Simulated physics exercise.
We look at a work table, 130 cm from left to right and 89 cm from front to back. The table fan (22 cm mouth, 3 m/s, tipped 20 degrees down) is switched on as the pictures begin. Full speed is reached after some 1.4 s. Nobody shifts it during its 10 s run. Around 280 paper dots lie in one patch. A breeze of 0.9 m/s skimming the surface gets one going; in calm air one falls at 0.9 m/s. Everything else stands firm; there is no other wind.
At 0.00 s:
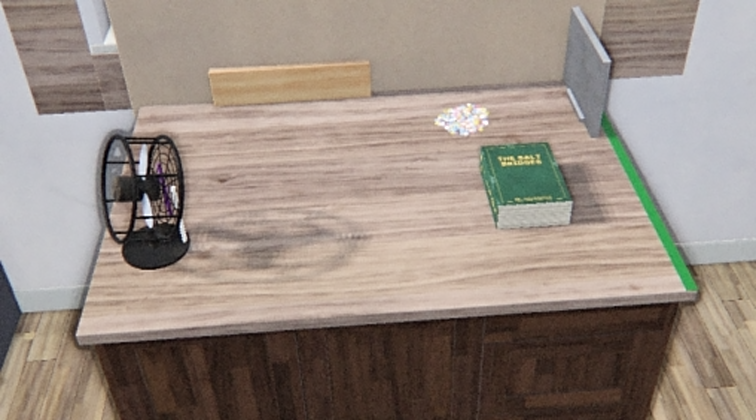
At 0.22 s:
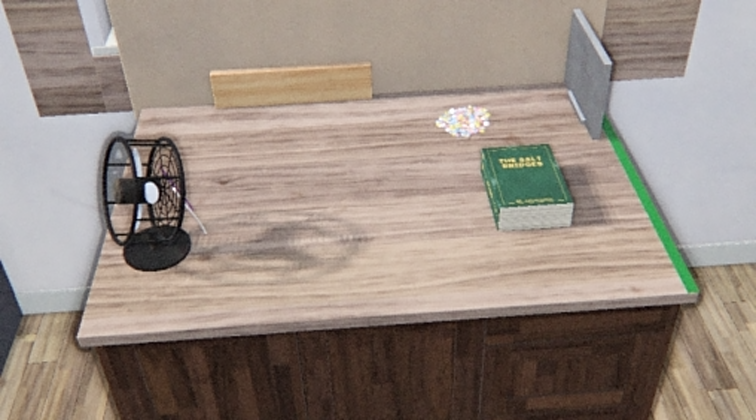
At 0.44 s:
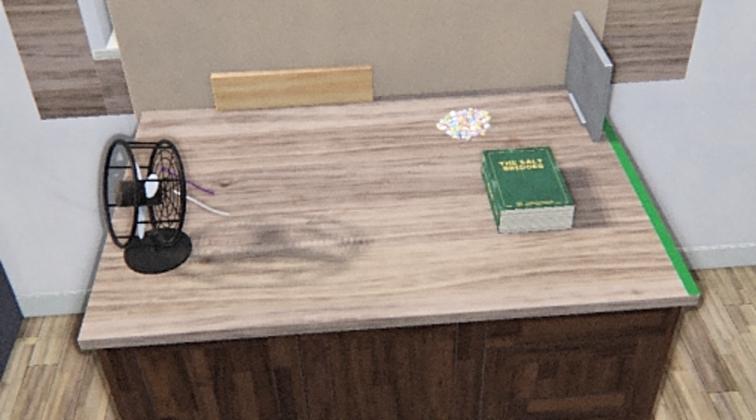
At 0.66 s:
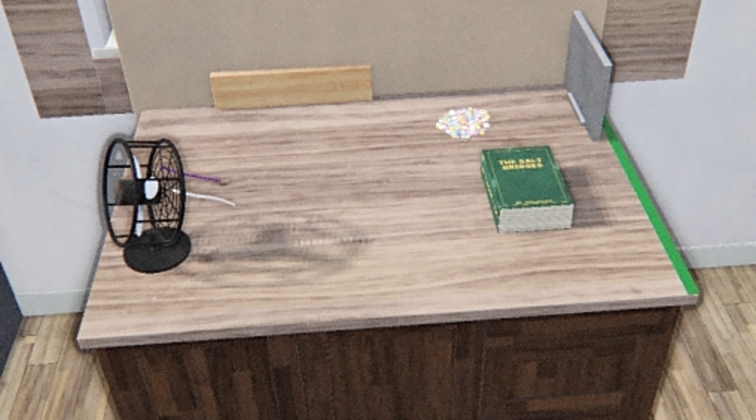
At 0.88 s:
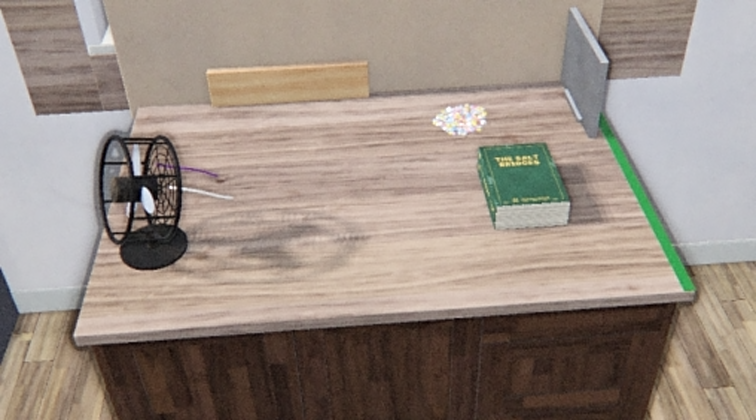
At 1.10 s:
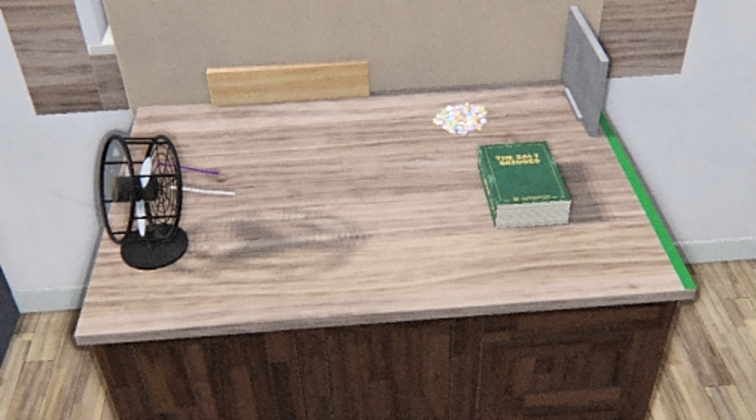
We see a table fan on the left of a work table start up, its ribbons lifting and streaming out to the right, while a patch of paper dots, a green book and an upright grey panel stay still.
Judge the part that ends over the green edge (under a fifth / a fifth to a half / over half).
Of the paper dots, not even a fifth end over the green edge.
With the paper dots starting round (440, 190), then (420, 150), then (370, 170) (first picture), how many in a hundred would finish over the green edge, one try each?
In that order: 70 %, 20 %, 40 %.
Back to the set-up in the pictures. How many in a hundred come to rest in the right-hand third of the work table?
Near 100 %.
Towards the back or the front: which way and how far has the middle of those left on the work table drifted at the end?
Towards the back, some 15 cm.
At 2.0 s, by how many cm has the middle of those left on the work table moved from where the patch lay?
About 30 cm.
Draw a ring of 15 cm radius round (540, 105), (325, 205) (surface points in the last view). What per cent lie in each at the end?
In turn about 90 %, 0 %.
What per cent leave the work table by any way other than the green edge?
Some 0 per cent.
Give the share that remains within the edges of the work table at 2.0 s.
Some 100 per cent.
After 2.0 s, 85 % are on the move or not yet settled, 0 % are over the green edge; the middle of those still in play is near (554, 85).
After 3.2 s, 65 % are on the move or not yet settled, 1 % are over the green edge; the middle of those still in play is near (552, 82).
After 5.5 s, 46 % are on the move or not yet settled, 1 % are over the green edge; the middle of those still in play is near (550, 79).
After 10.0 s, at the end, 1 % are over the green edge; the middle of those still in play is near (550, 78).
